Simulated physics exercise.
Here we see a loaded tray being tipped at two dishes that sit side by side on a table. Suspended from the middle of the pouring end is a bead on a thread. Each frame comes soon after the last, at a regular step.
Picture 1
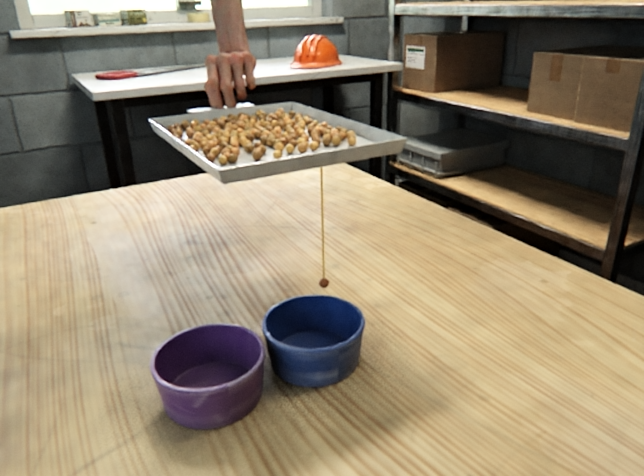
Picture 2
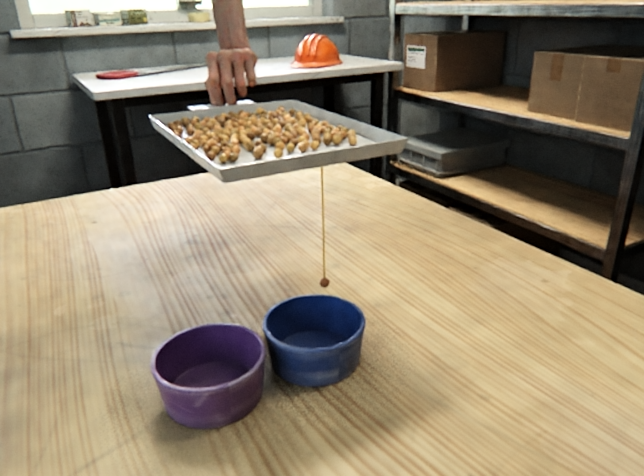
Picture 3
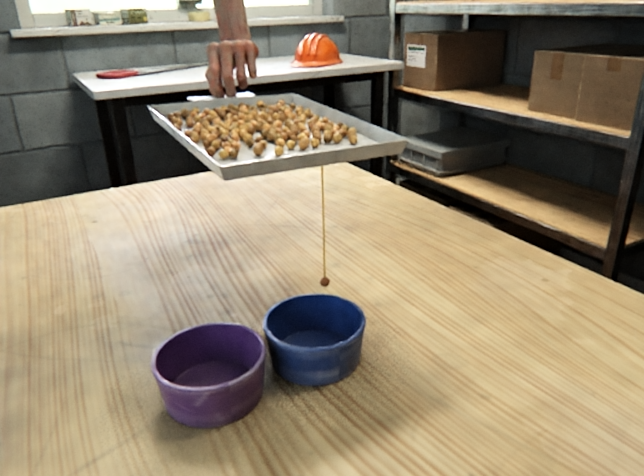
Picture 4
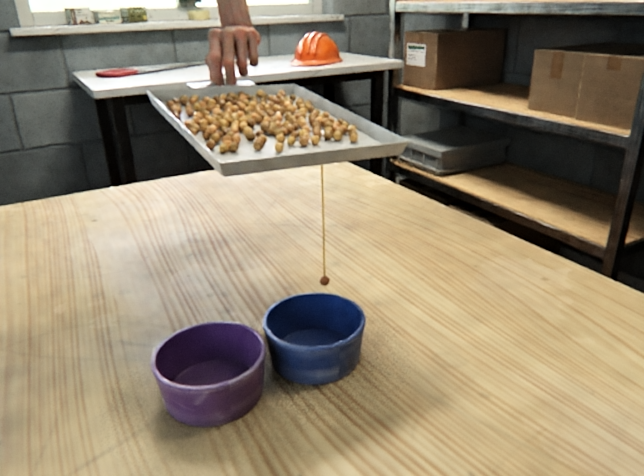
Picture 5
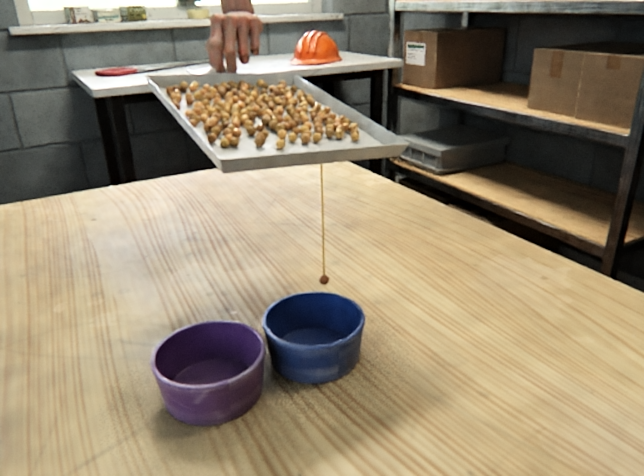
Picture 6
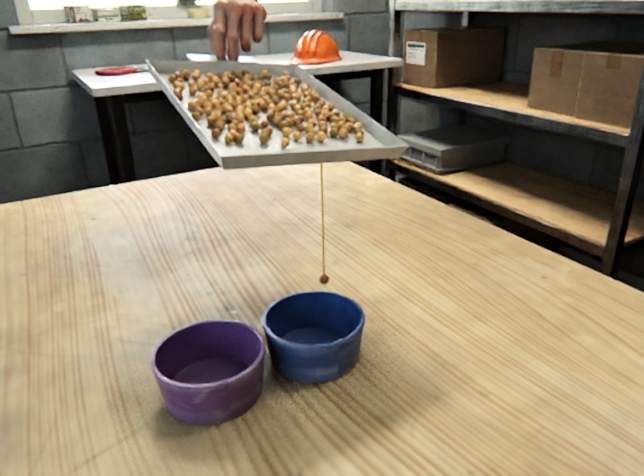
A tray loaded with round wooden beads steadily tilts as a hand raises its far side, its near right corner dipping slightly, while a bead hangs on a thread above a blue dish beside a purple one.
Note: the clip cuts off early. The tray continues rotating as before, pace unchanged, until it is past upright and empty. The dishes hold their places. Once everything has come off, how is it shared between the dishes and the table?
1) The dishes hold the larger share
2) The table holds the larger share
The table holds the larger share (2).
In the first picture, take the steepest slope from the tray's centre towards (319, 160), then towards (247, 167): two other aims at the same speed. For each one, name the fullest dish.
Note: Place 1, the dish at the right; place 2, the dish at the left.
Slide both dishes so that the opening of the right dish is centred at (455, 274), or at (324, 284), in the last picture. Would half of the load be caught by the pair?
Result, first setup: The bulk; second setup: The minor share.
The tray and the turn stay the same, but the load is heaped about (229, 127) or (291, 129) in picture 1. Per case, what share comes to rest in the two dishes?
Near 0 and 0 percent respectively.
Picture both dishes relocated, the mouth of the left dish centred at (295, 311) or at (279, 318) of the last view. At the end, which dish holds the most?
The dish at right, then the dish at right.
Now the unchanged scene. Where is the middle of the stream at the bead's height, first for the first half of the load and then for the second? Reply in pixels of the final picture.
At (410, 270) for the first part, then at (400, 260) for the others.
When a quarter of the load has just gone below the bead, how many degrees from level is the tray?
About 60° of tilt.
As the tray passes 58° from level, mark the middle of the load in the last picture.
The middle of the pieces sits at roughly (374, 153).
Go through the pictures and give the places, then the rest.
In the first picture, corners of the pouring end at (222, 168) and (401, 138), level; middle of the load at (254, 133), round wooden beads; left dish at (229, 402); right dish at (339, 361); bead on its thread at (324, 283).
In the second picture, corners of the pouring end at (223, 167) and (402, 138), level; middle of the load at (255, 131).
In the third picture, corners of the pouring end at (223, 164) and (403, 139), tipped barely, lowest at the right corner; middle of the load at (255, 125).
In the fourth picture, corners of the pouring end at (224, 160) and (403, 140), tipped a little, lowest at the right corner; middle of the load at (255, 117).
In the fifth picture, corners of the pouring end at (224, 157) and (403, 142), tipped a little, lowest at the right corner; middle of the load at (256, 109).
In the sixth picture, corners of the pouring end at (225, 154) and (403, 144), tipped a little, lowest at the right corner; middle of the load at (260, 103), nearly all on the move; left dish at (230, 398); right dish at (339, 357).
Soon, tray tipped steeply; about two thirds on the tray; a stray few in the right dish; a small part outside both; about a quarter in the air.
A while on, tray tipped right over; a stray few on the tray; a stray few in the right dish; nearly all outside both; a small part in the air.
Towards the end, tray tipped past a quarter turn; a stray few in the right dish; nearly all outside both.
Finally, tray tipped past a quarter turn; none in the left dish; a stray few in the right dish; nearly all outside both.
